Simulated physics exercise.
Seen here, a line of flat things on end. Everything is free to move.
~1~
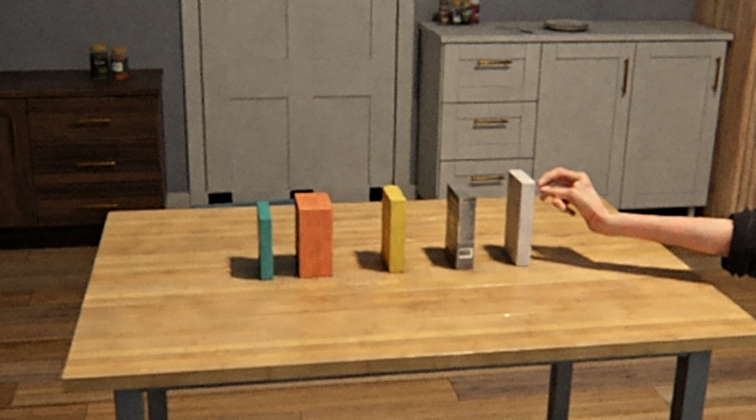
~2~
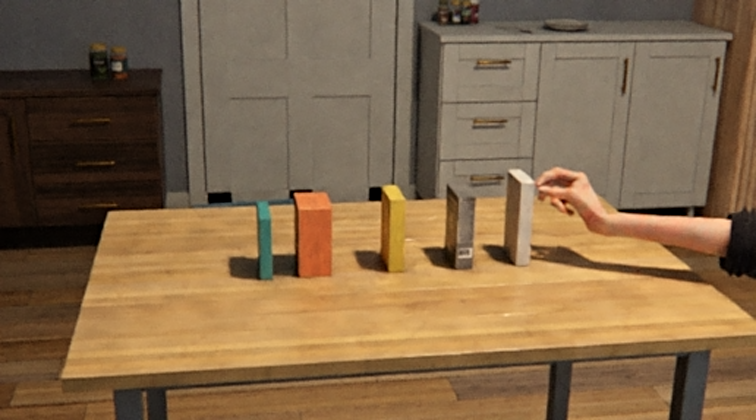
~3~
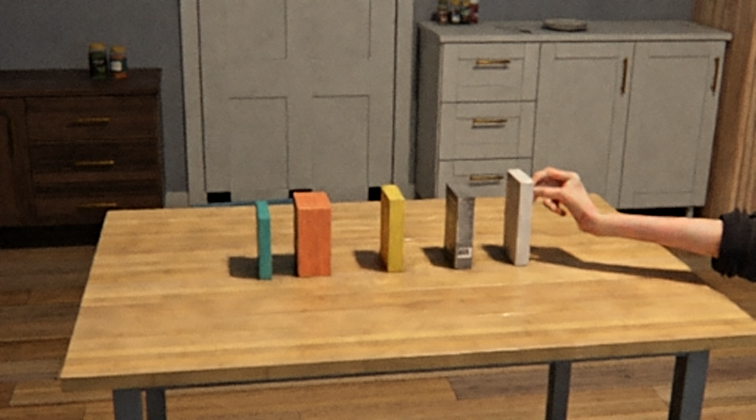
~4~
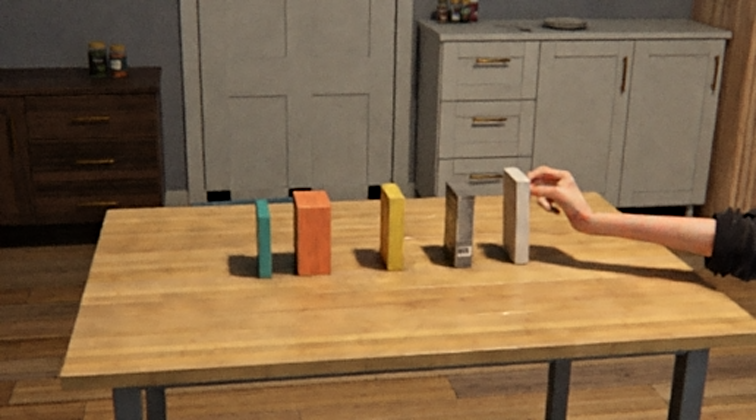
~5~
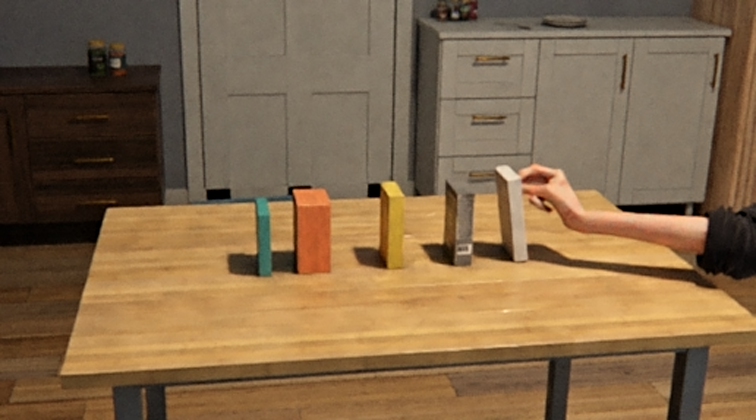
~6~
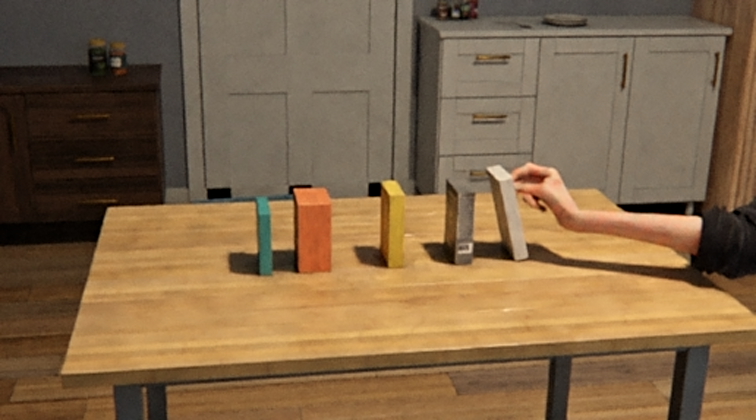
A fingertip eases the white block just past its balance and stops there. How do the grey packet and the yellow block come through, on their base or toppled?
The grey packet falls over, the yellow block falls over.
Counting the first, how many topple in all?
In all, 5.
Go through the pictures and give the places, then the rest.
Grey packet (460, 226); yellow block (393, 229), in the first frame.
Orange block (313, 234), in the second frame.
Orange block (312, 234), in the third frame.
White block 2° over; orange block (312, 233), in the fourth frame.
White block 9° over; orange block (312, 231), in the fifth frame.
White block 14° over; grey packet (459, 221); yellow block (392, 224), in the sixth frame.
Then, 0.30 s past the last view, white block 63° over; grey packet rocked 46° from its first pose near (428, 227); yellow block rocked 6° from its first pose near (388, 224).
Then, 0.50 s past the last view, white block 73° over; grey packet rocked 73° from its first pose near (415, 239); yellow block rocked 58° from its first pose near (356, 236); orange block rocked 11° from its first pose.
Then, 2.40 s past the last view, white block 74° over; grey packet rocked 75° from its first pose near (415, 240); yellow block rocked 68° from its first pose near (353, 241); orange block rocked 33° from its first pose.
Then, 2.70 s past the last view, white block 74° over; yellow block on its side near (347, 255); grey packet on its side near (414, 242); orange block on its side.
Finally, down or leaning hard on the table, yellow block, grey packet and orange block. Final places as the last picture's camera would see them, grey packet near (414, 242), yellow block near (347, 255).
